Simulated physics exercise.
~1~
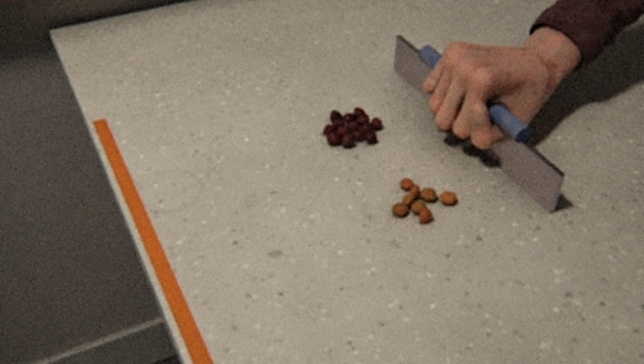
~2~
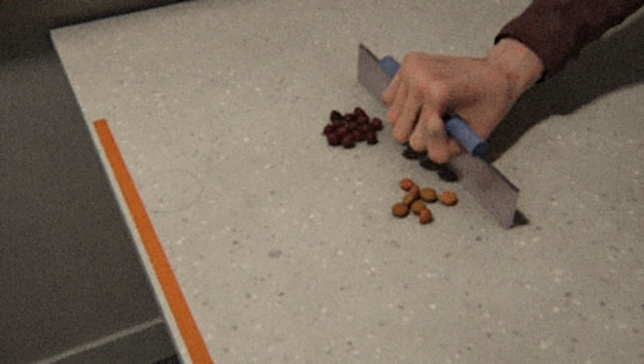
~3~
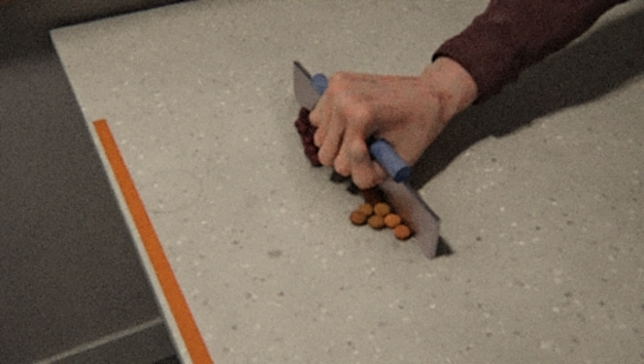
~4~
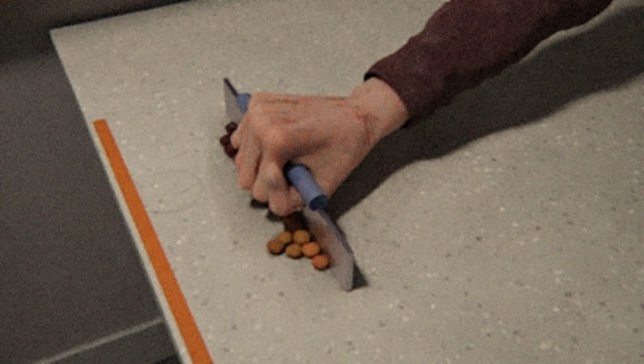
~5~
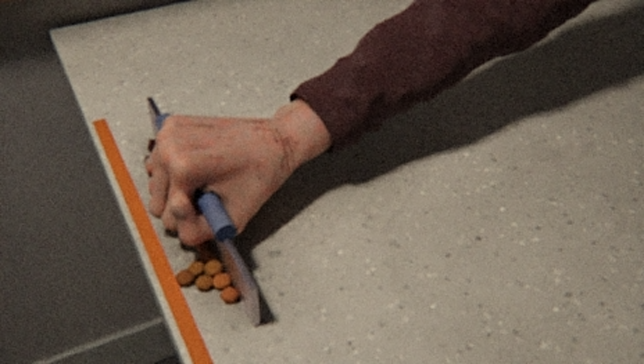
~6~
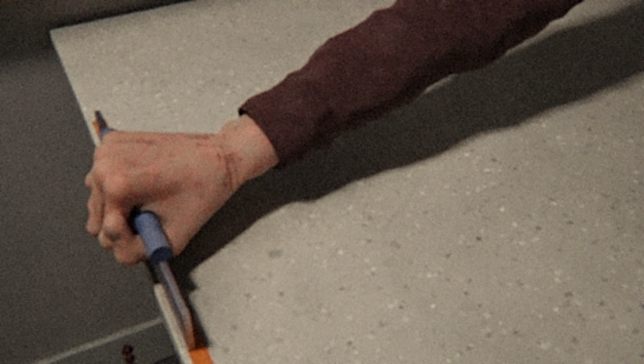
In the video, a hand holding a scraper with a blue handle pushes a dark red pile and an orange-brown pile of small pieces leftward across a speckled table, stopping at the orange tape along the edge as some dark pieces fall below.
